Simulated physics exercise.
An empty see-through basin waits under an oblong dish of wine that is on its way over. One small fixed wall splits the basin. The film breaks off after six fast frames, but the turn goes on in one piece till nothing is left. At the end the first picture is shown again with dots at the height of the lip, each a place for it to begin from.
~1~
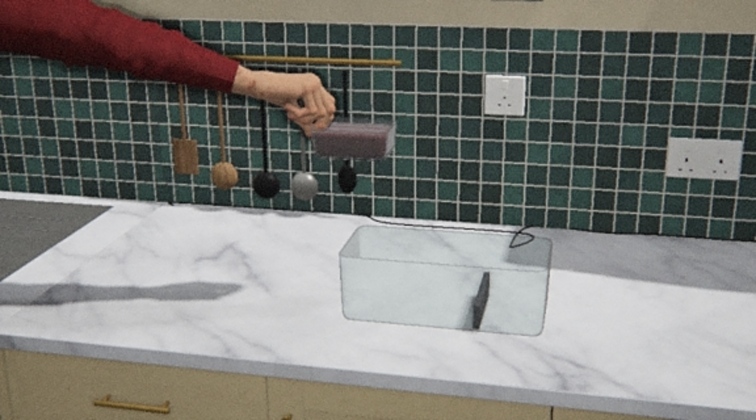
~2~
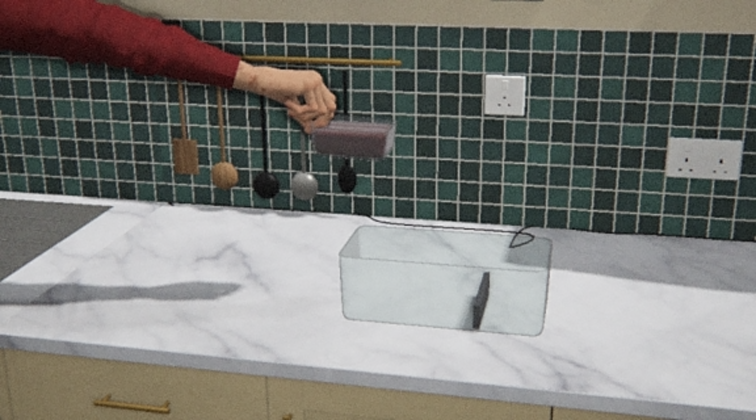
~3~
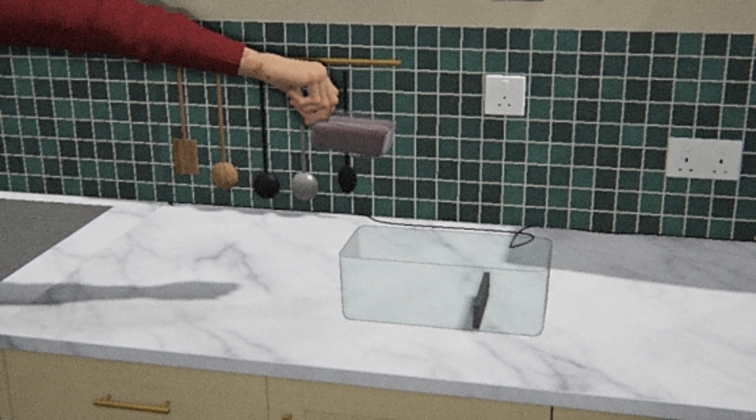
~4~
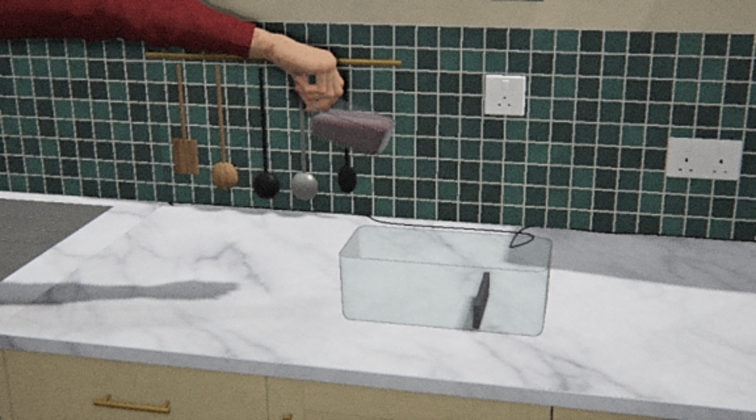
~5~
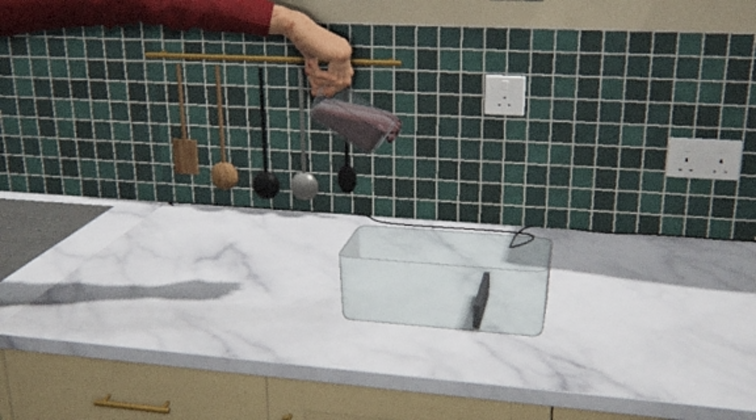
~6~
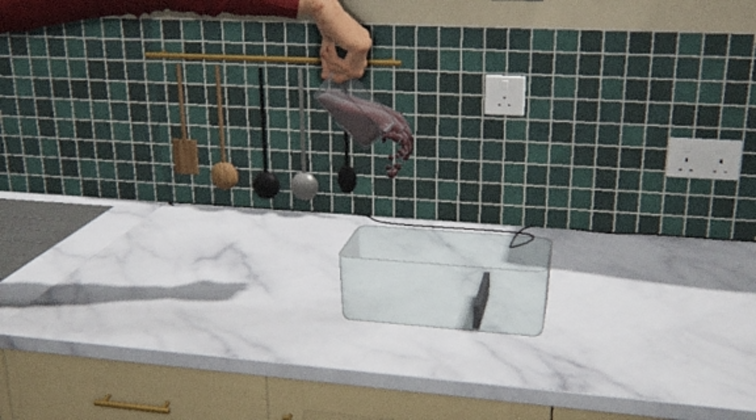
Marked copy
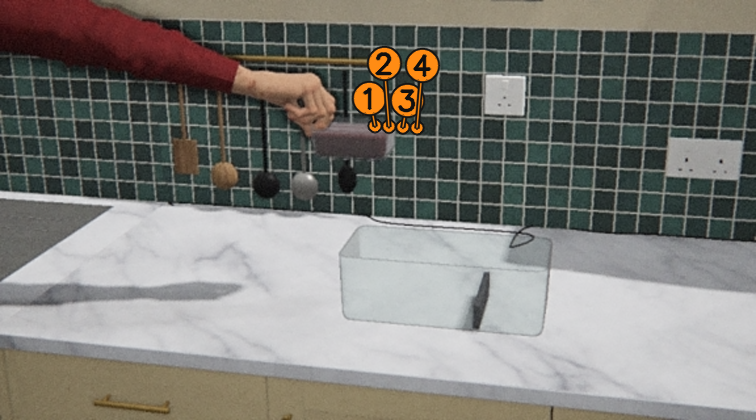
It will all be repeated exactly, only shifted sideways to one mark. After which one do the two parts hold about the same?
The answer is dot 3.
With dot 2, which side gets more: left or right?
The left side.
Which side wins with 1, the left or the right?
The left side.
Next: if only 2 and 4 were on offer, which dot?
Here it is dot 4.
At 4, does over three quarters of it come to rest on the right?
No, it does not.
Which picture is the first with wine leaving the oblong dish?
In picture 4.
On the marked copy, 1 at (374, 125); 2 at (388, 126); 3 at (402, 127); 4 at (417, 127).
With 1, about 91 % ends left of the wall and 6 % right of it; 3 % is lost outside.
With 2, about 83 % ends left of the wall and 14 % right of it; 3 % is lost outside.
With 3, about 48 % ends left of the wall and 48 % right of it; 4 % is lost outside.
With 4, about 35 % ends left of the wall and 62 % right of it; 4 % is lost outside.
